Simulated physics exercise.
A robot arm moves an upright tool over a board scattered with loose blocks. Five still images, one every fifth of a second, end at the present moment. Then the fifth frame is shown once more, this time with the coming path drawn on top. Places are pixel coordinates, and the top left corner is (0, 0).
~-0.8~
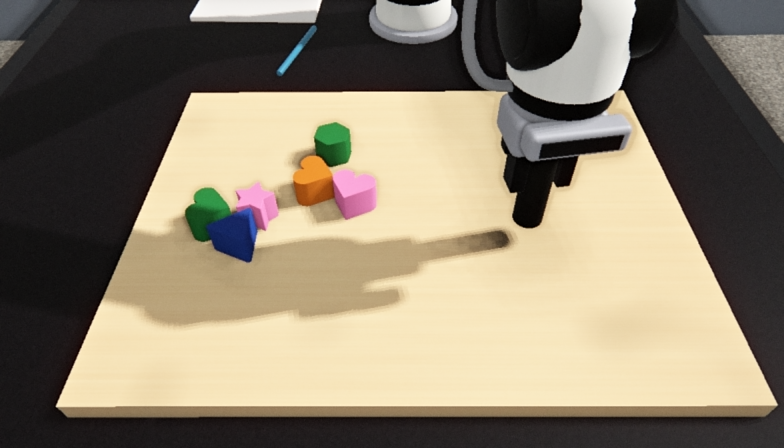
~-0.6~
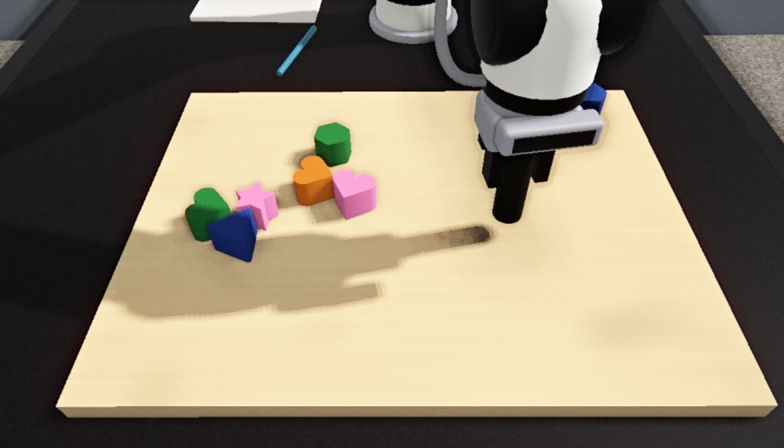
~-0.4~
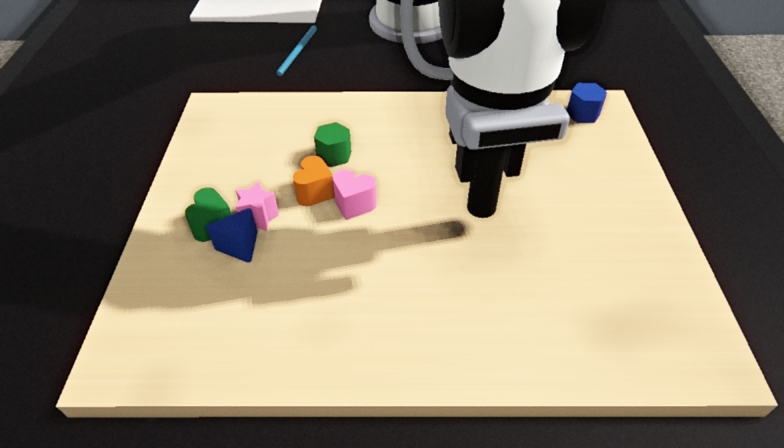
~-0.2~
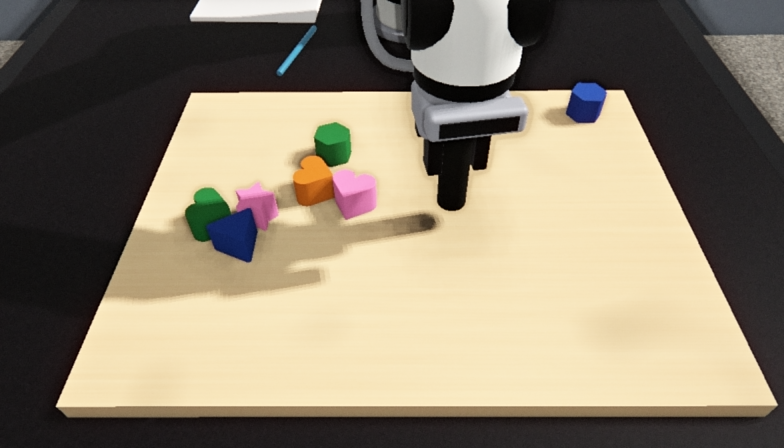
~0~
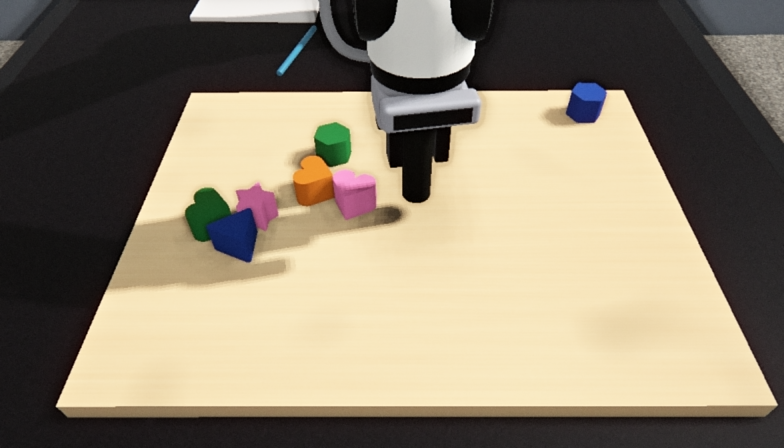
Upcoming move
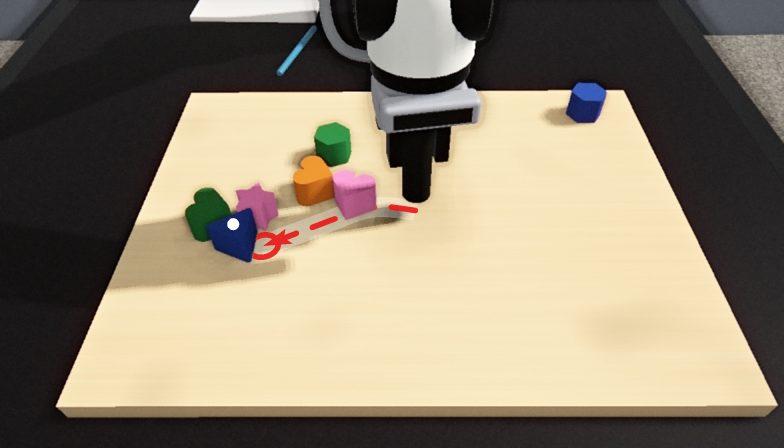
A white and black robot arm holds an upright black tool over a pale wooden board on a dark table, seen from a fixed, raised view. On the left sit a green heart, blue triangle, pink star, orange heart, pink heart and green block. The arm glides steadily left toward the pink heart, its shadow shifting too, uncovering a blue block at the upper right, while the blocks stay still.
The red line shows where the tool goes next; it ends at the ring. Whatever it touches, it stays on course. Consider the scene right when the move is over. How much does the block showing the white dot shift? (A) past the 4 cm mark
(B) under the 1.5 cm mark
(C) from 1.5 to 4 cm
Option B.
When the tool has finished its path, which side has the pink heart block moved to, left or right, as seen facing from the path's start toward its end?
The shift is rightward.
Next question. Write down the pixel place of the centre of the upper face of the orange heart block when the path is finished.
I'd place it at (277, 162), taking the centre of its top.
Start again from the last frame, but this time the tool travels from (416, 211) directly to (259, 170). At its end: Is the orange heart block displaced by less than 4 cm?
No.
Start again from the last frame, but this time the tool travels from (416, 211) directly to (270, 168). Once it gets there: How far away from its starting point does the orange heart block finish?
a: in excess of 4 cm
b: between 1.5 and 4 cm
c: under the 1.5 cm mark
I'll go with a - in excess of 4 cm.
The drawn path runs from (416, 211) through (364, 209) and (315, 226) to (263, 246); the dot is on the blue triangle.
What follows on the original path. One third of the way, tool (362, 192); orange heart block (291, 166), turned 20° clockwise; pink heart block (325, 183).
Two thirds of the way, tool (312, 210); pink star block (243, 196), turned 15° anticlockwise; orange heart block (278, 162), turned 80° clockwise; pink heart block (279, 191), turned 35° clockwise.
At the end, tool (259, 230); blue triangle (226, 226); pink star block (229, 190), turned 30° anticlockwise; orange heart block (277, 162), turned 85° clockwise; pink heart block (263, 193), turned 90° clockwise.
